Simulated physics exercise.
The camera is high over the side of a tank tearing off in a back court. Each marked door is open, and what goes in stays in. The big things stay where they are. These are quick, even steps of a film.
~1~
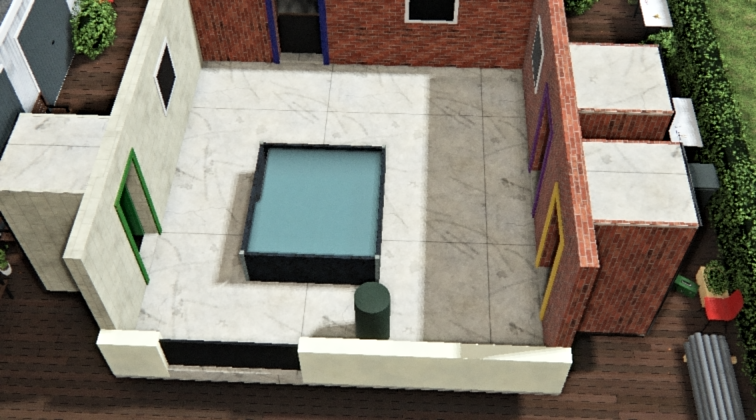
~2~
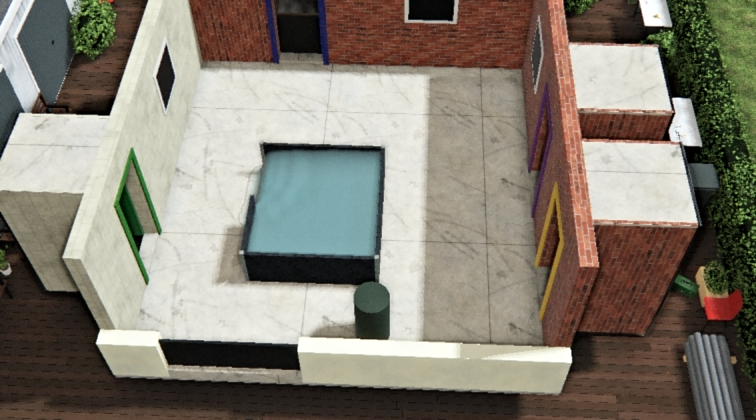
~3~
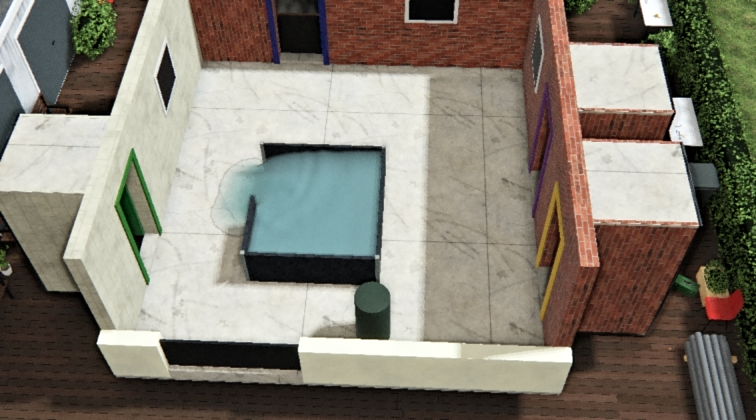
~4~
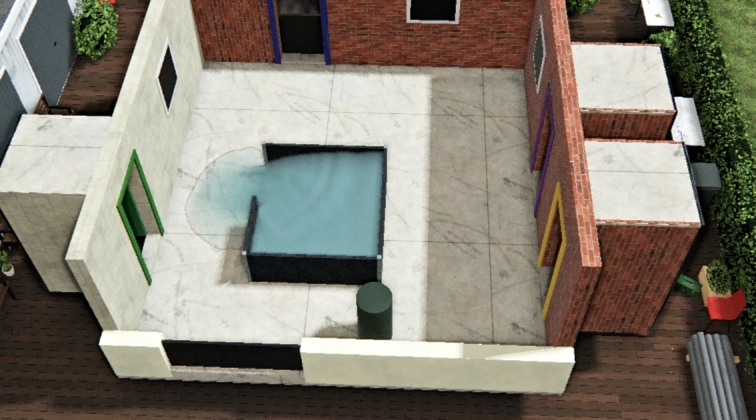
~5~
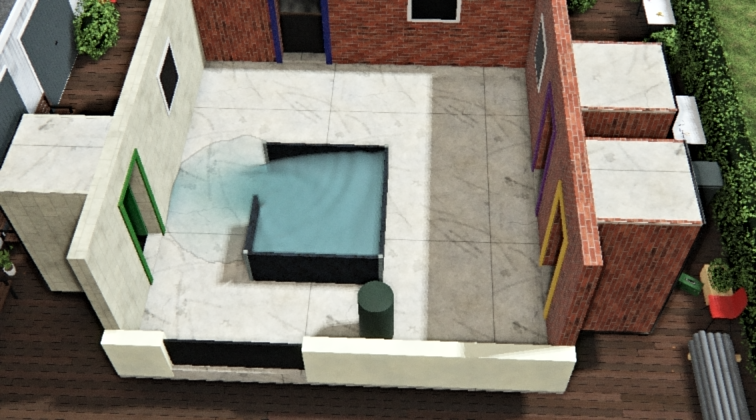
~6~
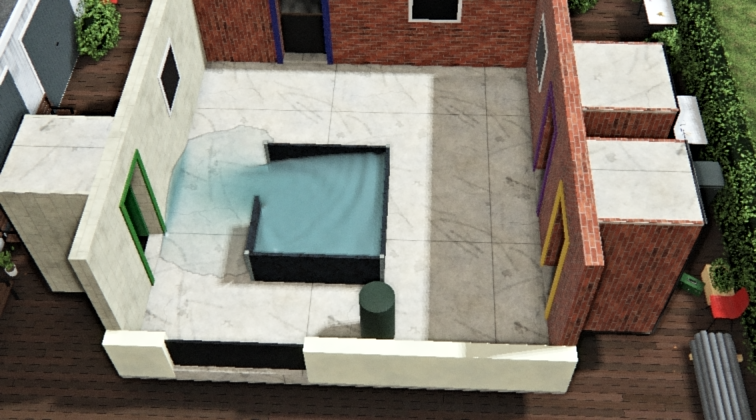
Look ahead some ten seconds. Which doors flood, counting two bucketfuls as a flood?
One by one: The yellow door takes more than that; the purple door stays under that; the blue door takes more than that; the green door takes more than that.
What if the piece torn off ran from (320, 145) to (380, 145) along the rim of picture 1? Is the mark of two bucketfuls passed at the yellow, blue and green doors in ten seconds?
One by one: The yellow door keeps below it; the blue door goes over; the green door takes less.
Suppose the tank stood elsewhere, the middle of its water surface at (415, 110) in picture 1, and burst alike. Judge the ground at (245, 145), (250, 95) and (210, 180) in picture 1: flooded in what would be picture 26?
One after the other: Under water, wet, flooded.
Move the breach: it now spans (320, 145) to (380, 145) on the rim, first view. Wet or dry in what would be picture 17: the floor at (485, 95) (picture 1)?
At that place: Awash.
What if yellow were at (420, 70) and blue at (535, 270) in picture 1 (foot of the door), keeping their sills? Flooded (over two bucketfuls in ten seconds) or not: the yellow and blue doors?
One by one: The yellow door takes less, the blue door floods.
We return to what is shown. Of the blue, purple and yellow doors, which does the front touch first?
It is the one in blue.
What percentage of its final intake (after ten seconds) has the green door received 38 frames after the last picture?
I make it 95 per cent.
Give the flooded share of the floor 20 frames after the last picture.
Close to 45 %.
A moment on, water covers 15 % of the floor; the yellow door not reached, the purple door not reached, the blue door not reached, the green door under two buckets in.
Next, water covers 25 % of the floor; the yellow door not reached, the purple door not reached, the blue door not reached, the green door over two buckets in.
Then, water covers 45 % of the floor; the yellow door not reached, the purple door not reached, the blue door under two buckets in, the green door over two buckets in.
Later, water covers 85 % of the floor; the yellow door wet at the sill, nothing in, the purple door wet at the sill, nothing in, the blue door over two buckets in, the green door far over two buckets in.
In the end, water covers 100 % of the floor; the yellow door over two buckets in, the purple door wet at the sill, nothing in, the blue door over two buckets in, the green door far over two buckets in.
